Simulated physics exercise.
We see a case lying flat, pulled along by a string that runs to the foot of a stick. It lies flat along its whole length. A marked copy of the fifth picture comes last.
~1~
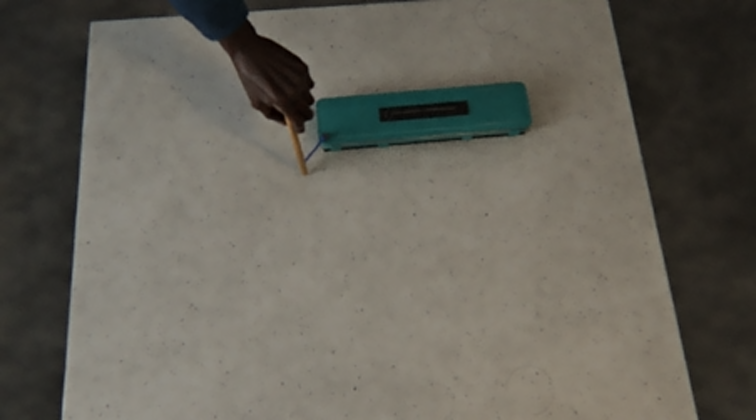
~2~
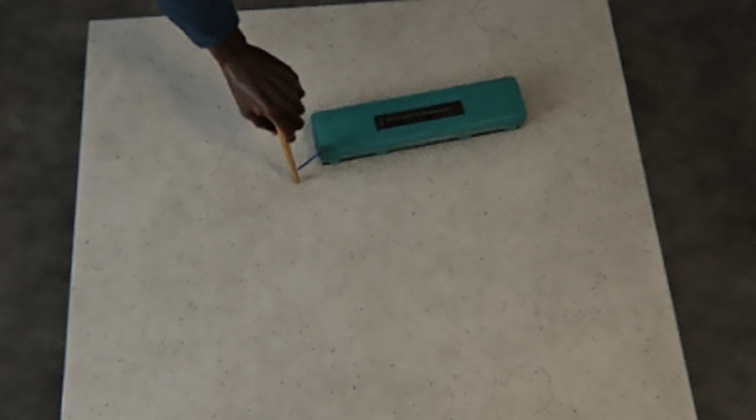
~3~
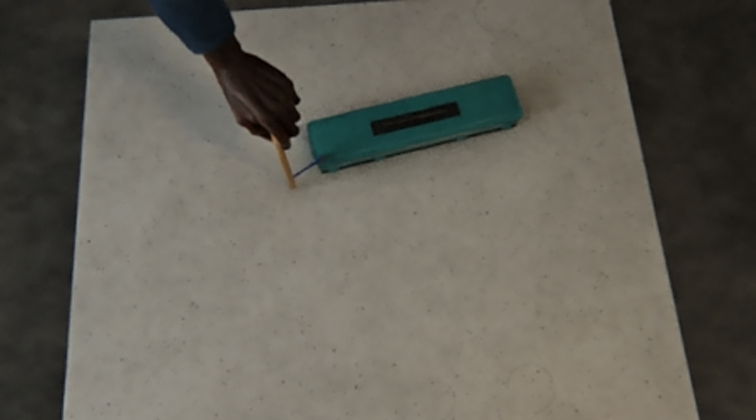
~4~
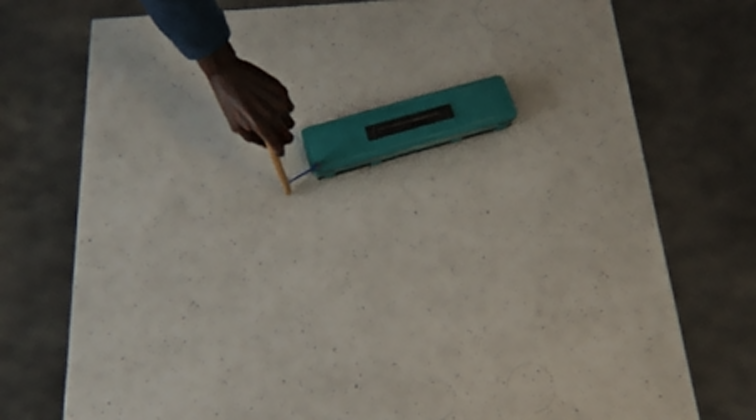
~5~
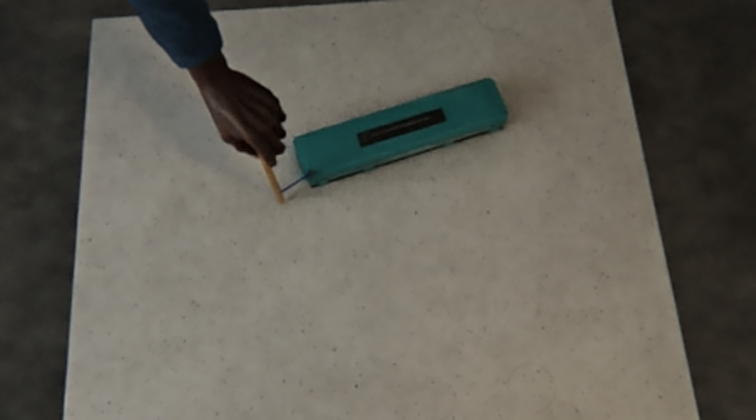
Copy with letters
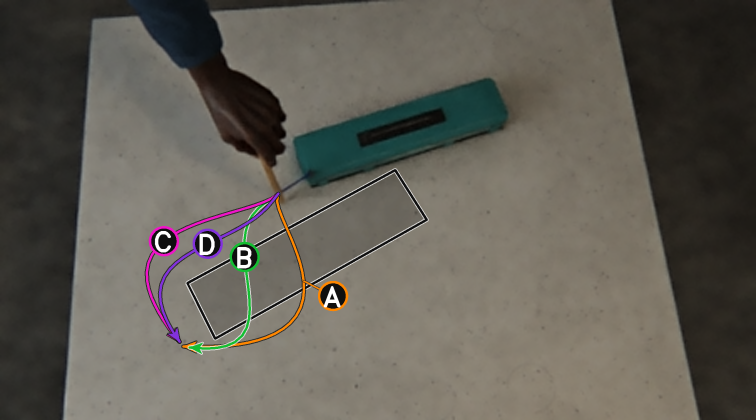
A long turquoise case with a dark label slides a short way left and slightly toward the viewer, its left end swinging nearer, drawn by a dark string tied to a wooden stick's foot. A hand in a blue sleeve grips the stick at upper left, moving it down and left. The pale, speckled tabletop, surrounded by dark floor, is seen from above by a still camera.
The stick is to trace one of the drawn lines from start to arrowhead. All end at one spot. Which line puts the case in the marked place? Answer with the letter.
A is the one.
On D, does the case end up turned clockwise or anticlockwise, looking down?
On that path, anticlockwise.
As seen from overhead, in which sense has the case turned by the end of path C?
Anticlockwise.
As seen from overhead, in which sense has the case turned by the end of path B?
Anticlockwise.
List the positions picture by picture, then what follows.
The first picture shows turquoise case (424, 112).
The second picture shows turquoise case (419, 116).
The third picture shows turquoise case (415, 119).
The fourth picture shows turquoise case (410, 122).
The fifth picture shows turquoise case (402, 127).
On the marked copy, A from (278, 193) via (301, 308) to (183, 347); B from (278, 193) via (248, 283) to (189, 347); C from (278, 193) via (164, 241) to (180, 342); D from (278, 193) via (192, 252) to (180, 342); the outline at (309, 251).
With A. Early on, foot of the stick (302, 270), middle of the case (385, 157).
Further on, foot of the stick (261, 340), middle of the case (349, 219).
At the end, foot of the stick (184, 347), middle of the case (307, 253); it lies in the outline.
As for the rest, B leaves its middle at (296, 241); C leaves its middle at (263, 220); D leaves its middle at (271, 224).
